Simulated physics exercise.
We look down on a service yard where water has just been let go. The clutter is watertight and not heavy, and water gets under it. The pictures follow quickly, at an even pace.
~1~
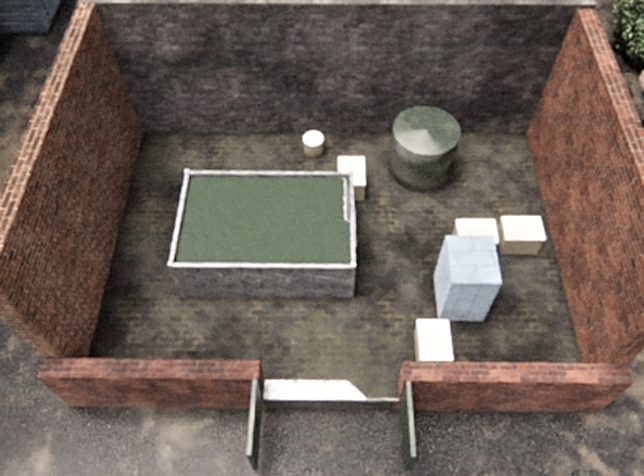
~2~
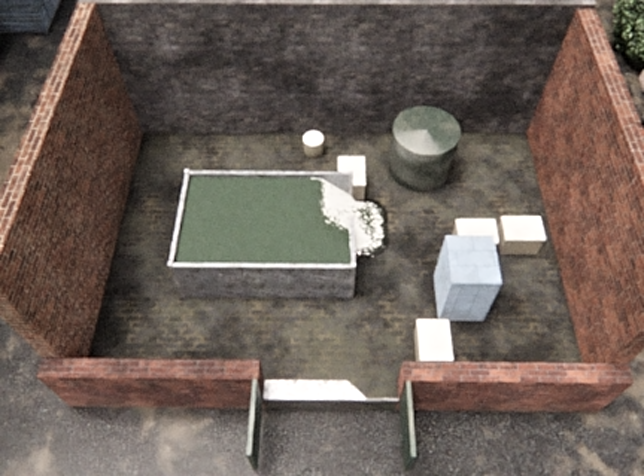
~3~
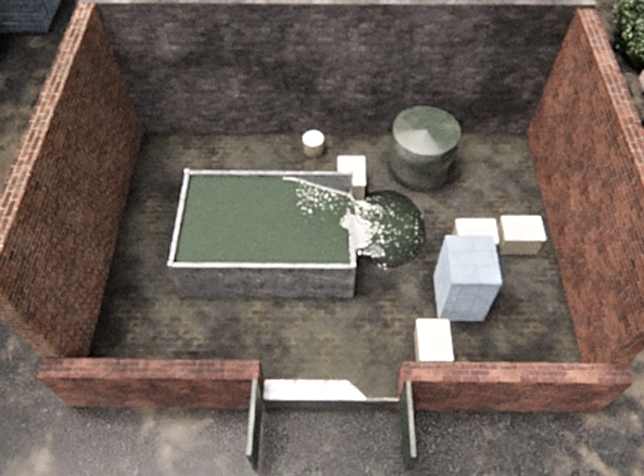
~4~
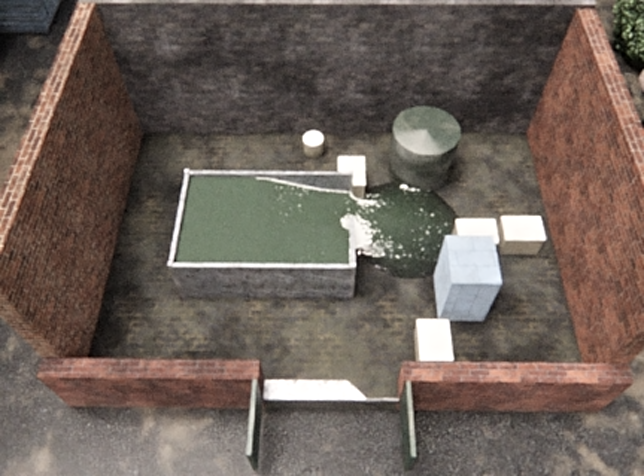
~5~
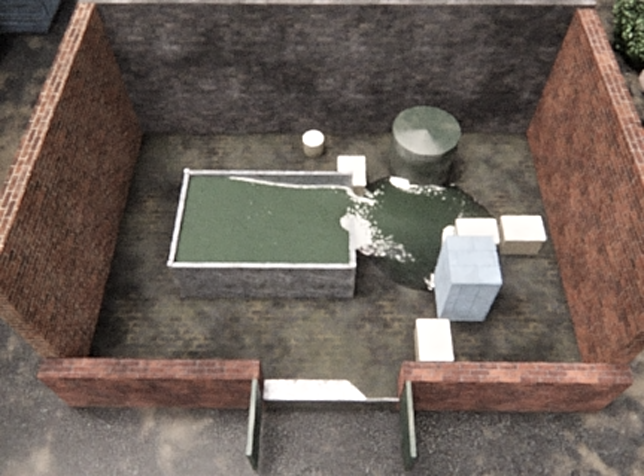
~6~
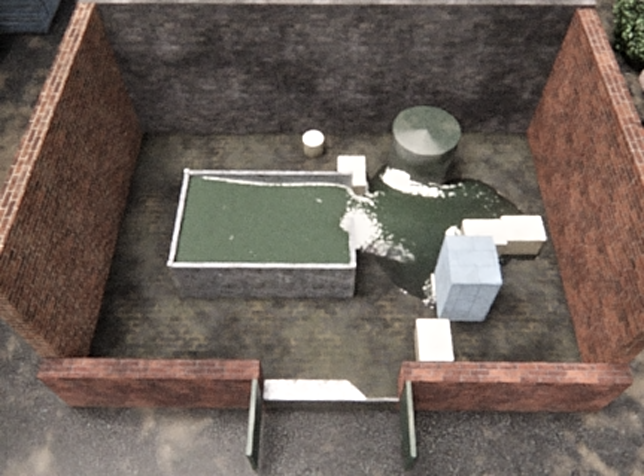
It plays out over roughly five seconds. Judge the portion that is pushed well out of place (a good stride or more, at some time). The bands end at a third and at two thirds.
It is two thirds or above.
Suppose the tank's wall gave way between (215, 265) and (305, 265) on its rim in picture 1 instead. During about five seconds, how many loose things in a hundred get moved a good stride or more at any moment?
Roughly 0 per cent.
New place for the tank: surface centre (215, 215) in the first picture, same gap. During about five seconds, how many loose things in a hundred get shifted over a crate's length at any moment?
Near 100 in a hundred.
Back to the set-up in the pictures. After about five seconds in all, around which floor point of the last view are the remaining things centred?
Roughly at (311, 265).
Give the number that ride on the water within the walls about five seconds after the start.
The number is 0.
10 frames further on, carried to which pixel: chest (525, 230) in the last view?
Close to (543, 251).
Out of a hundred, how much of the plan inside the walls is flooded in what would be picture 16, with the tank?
Close to 50 %.
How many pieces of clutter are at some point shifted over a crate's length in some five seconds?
It comes to 4.
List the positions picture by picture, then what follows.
The first frame shows a chest at (478, 231), on the bottom; a chest at (523, 228) rests on the ground; 0 of 5 have shifted.
The second frame shows a chest at (478, 231), on the bottom; a chest at (523, 228), on the bottom; 0 of 5 have shifted.
The third frame shows a chest at (478, 231), on the bottom; a chest at (523, 228) rests on the ground; 0 of 5 have shifted.
The fourth frame shows a chest at (478, 231) rests on the ground; a chest at (523, 228) rests on the ground; 0 of 5 have shifted.
The fifth frame shows a chest at (478, 231) rests on the ground; a chest at (523, 228), on the bottom; 0 of 5 have shifted.
The sixth frame shows a chest at (485, 232) rests on the ground, close to its start; a chest at (524, 228), on the bottom; 1 of 5 have shifted.
A moment on, 0 of 5 are well off their spots; 0 afloat.
Next, 1 of 5 are well off their spots; 1 afloat.
Later, 2 of 5 are well off their spots; 2 afloat.
In the end, 4 of 5 are well off their spots, and 4 have been at some point; 0 afloat.
